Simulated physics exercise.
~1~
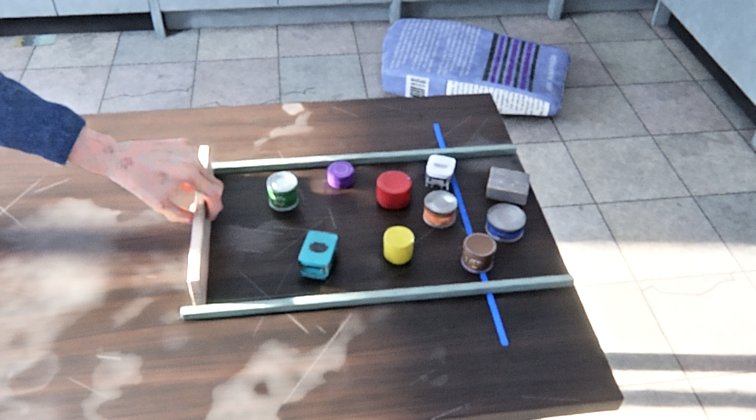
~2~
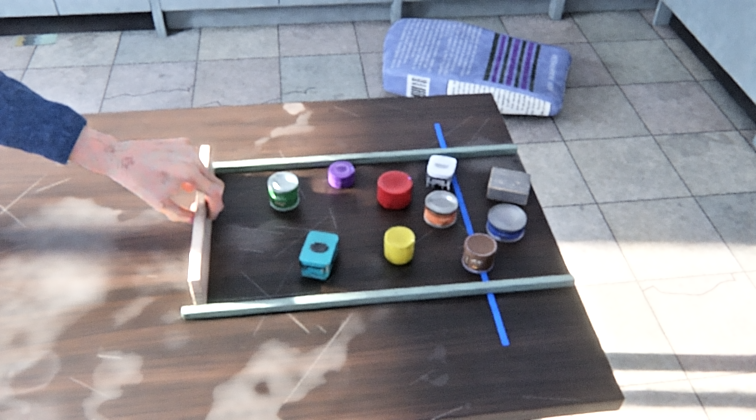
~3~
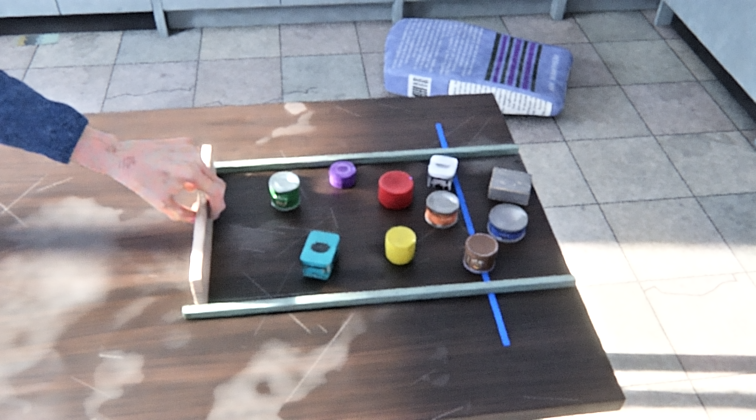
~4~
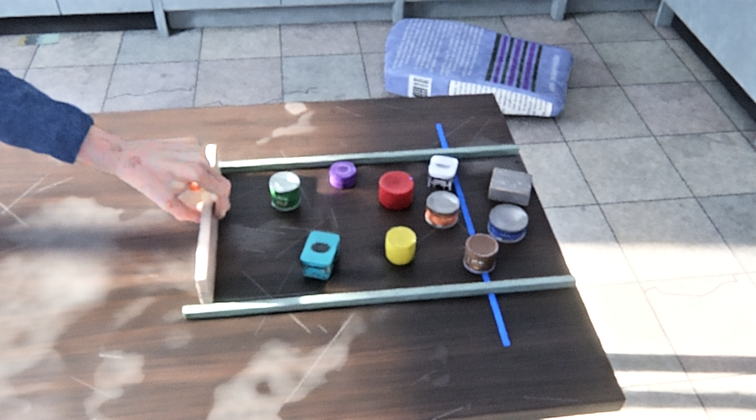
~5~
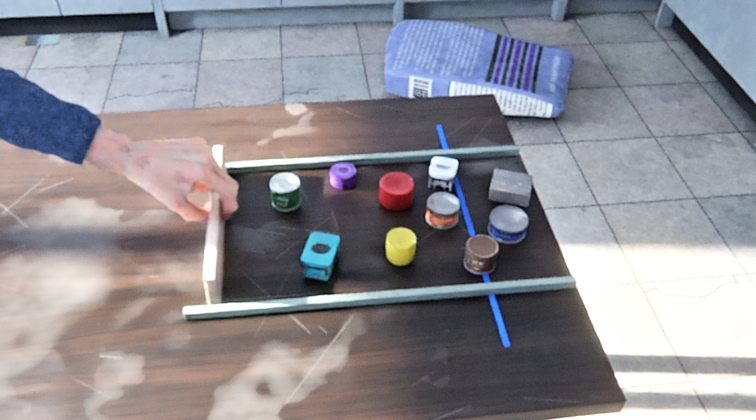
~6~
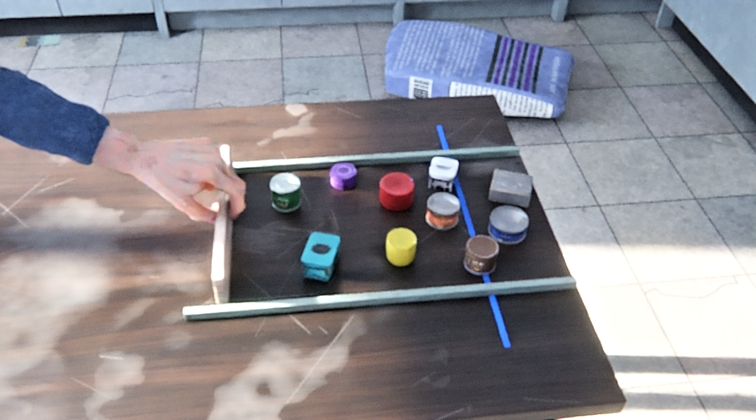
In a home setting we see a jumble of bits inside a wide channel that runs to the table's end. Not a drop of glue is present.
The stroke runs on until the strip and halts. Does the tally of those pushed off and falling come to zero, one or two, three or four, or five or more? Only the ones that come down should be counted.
You'd see none of the bits go off the end there.
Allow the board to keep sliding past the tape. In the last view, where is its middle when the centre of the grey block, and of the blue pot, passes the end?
Grey block over the end: About (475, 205). Blue pot over the end: About (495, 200).
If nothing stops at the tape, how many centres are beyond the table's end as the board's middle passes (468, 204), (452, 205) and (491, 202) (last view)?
0, 0 and 1.
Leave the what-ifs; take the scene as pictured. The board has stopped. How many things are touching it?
Contact count: 4.
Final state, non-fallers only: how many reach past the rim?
Counting them gives 1.
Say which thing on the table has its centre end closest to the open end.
Nearest at the end: The grey block.
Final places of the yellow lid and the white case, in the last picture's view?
The yellow lid comes to rest close to (519, 236), while the white case rests close to (491, 170).
Soon after, none off yet; grey block at rest near (511, 188); blue pot at rest near (508, 225); brown pot at rest near (481, 255).
At rest, the number that fall off is zero.
